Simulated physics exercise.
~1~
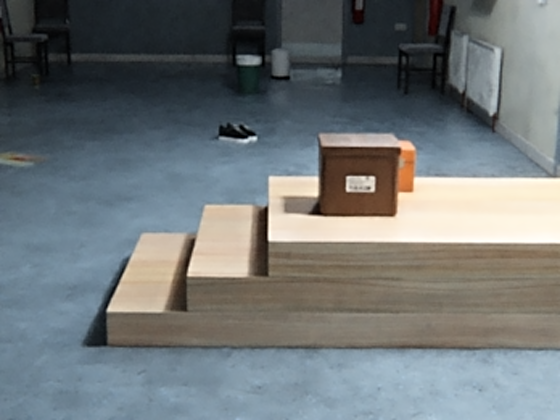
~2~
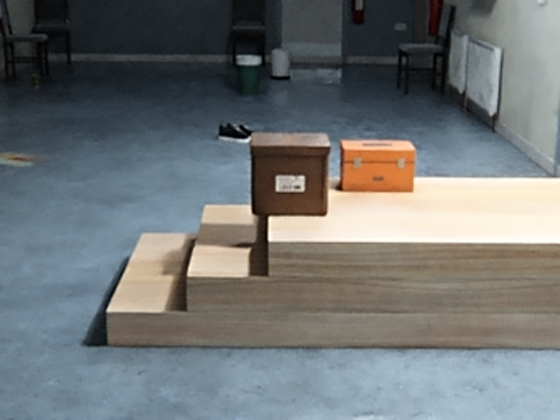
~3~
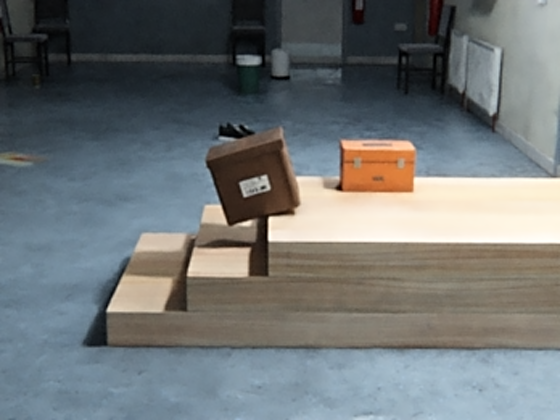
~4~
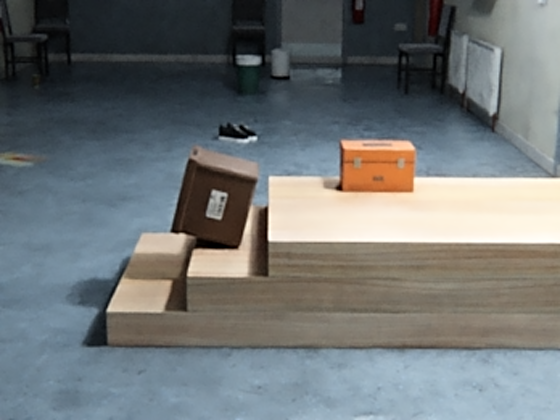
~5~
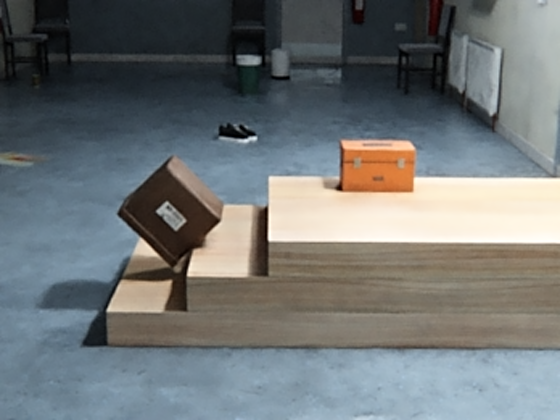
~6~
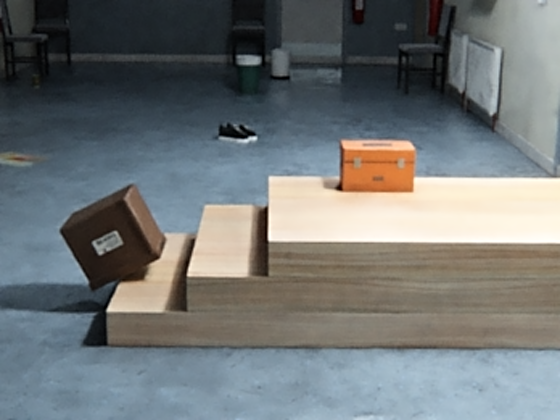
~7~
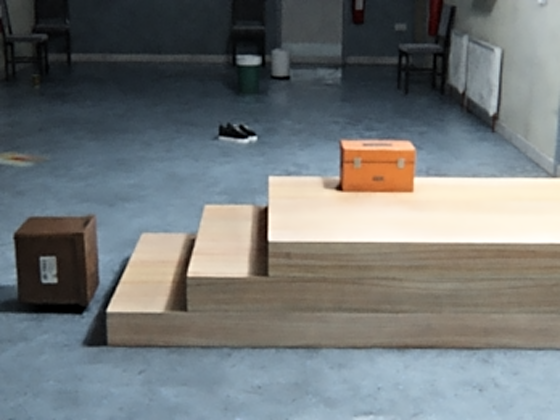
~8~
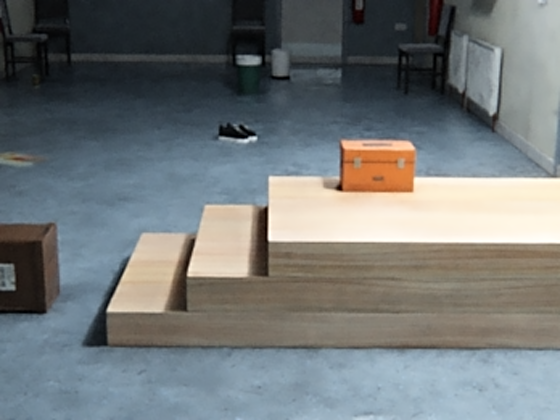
The clip opens on a low wooden platform with steps at its left, where a brown box sits in front of an orange toolbox, partly hiding it. The box slides left to the platform's edge, leaving the toolbox in full view. It tips over the edge and drops onto the steps, tilting to the left. It keeps tumbling down them, turning corner over corner, and comes off the lowest step. Reaching the grey floor, it moves farther left and ends upright beyond the steps, partly out of view, while the toolbox remains on the platform.
